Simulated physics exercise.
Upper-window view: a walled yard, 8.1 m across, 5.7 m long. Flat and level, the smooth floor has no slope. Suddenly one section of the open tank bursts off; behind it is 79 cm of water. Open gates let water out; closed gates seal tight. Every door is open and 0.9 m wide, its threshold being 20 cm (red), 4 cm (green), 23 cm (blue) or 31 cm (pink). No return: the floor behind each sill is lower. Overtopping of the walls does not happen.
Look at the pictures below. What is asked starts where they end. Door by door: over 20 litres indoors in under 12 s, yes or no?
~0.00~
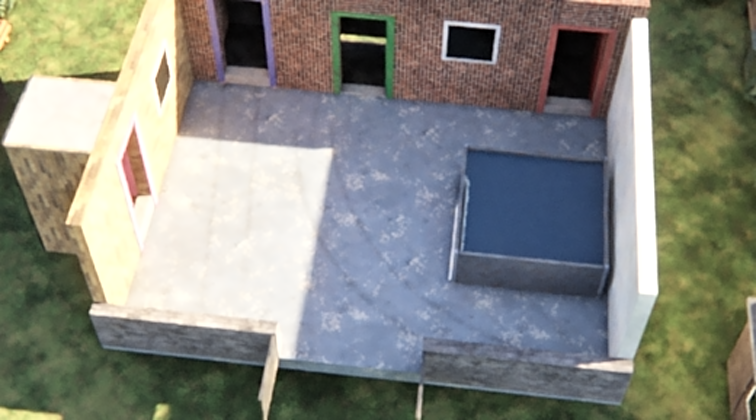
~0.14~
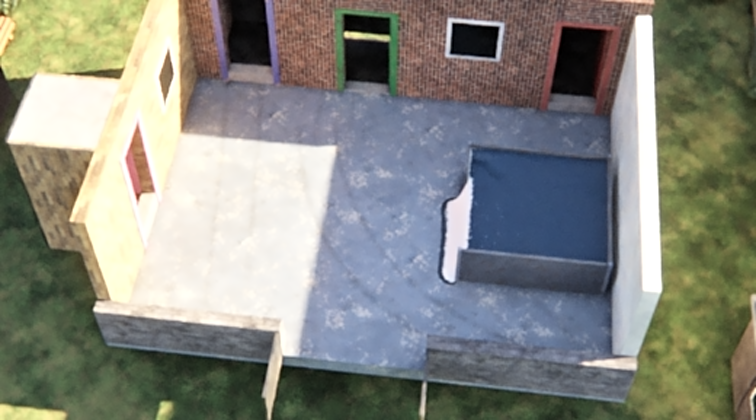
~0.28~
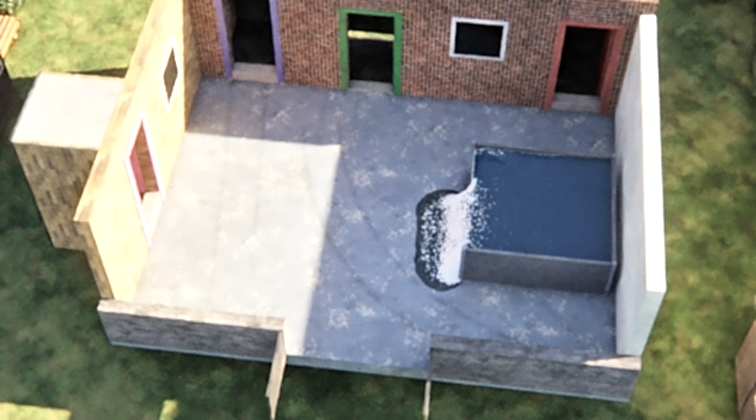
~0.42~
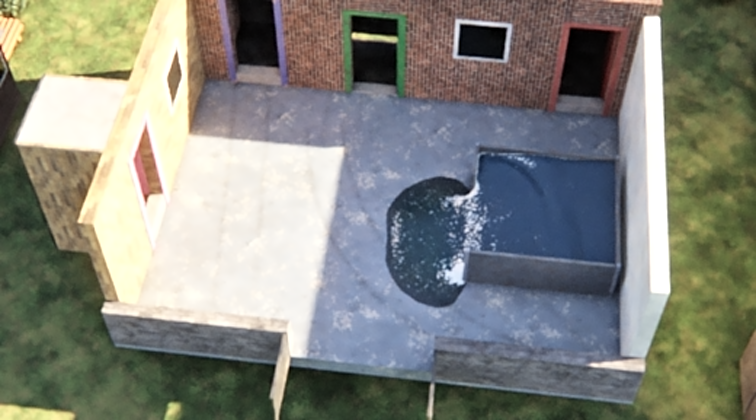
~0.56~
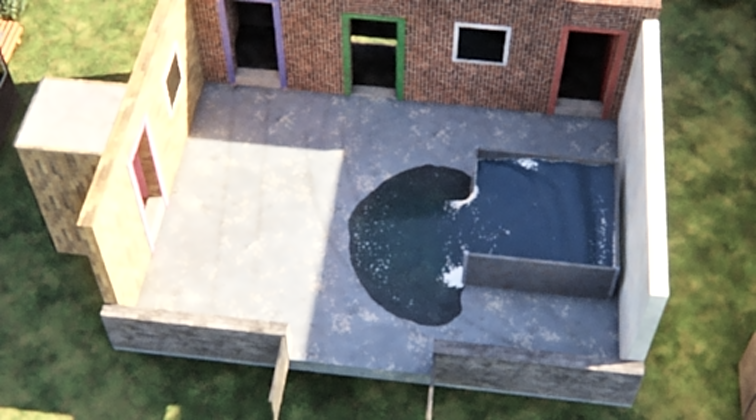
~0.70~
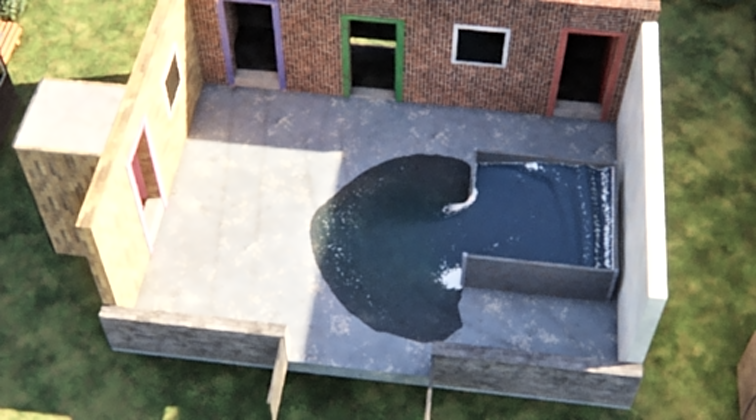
Red door: No, green door: Yes, blue door: No, pink door: No.
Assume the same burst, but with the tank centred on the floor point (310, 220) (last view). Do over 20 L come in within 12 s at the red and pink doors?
Well, red ends up inside the mark and pink ends up beyond the mark.
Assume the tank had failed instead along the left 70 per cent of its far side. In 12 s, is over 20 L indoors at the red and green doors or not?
Versus the limit - red: Exceeded, green: Exceeded.
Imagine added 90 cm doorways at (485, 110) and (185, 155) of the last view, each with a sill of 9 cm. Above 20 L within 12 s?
The first door falls short and the second gets there.
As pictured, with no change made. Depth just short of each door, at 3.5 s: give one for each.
Measured in centimetres, the red door gives 0, the green door 2, the blue door 20 and the pink door 29.
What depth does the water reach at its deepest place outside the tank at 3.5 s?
Roughly 35 cm.
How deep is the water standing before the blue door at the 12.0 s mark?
The depth comes to around 8.0 centimetres.
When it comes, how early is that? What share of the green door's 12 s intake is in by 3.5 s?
Some 0 per cent by then.
After 1.4 s water covers 50 % of the floor and is deepest (41 cm) near (454, 256); red door not reached, green door not reached, blue door not reached, pink door 6 cm at the sill, 0 L in.
After 2.2 s water covers 65 % of the floor and is deepest (60 cm) near (128, 329); red door not reached, green door 3 cm at the sill, 0 L in, blue door not reached, pink door 29 cm at the sill, 0 L in.
After 3.5 s water covers 65 % of the floor and is deepest (35 cm) near (192, 336); red door not reached, green door 2 cm at the sill, 0 L in, blue door 20 cm at the sill, 0 L in, pink door 29 cm at the sill, 0 L in.
After 7.0 s water covers 80 % of the floor and is deepest (20 cm) near (266, 93); red door not reached, green door 9 cm at the sill, 21 L in, blue door 19 cm at the sill, 2 L in, pink door 12 cm at the sill, 0 L in.
After 12.0 s water covers 90 % of the floor and is deepest (16 cm) near (486, 135); red door 14 cm at the sill, 0 L in, green door 8 cm at the sill, 72 L in, blue door 8 cm at the sill, 2 L in, pink door 9 cm at the sill, 0 L in.
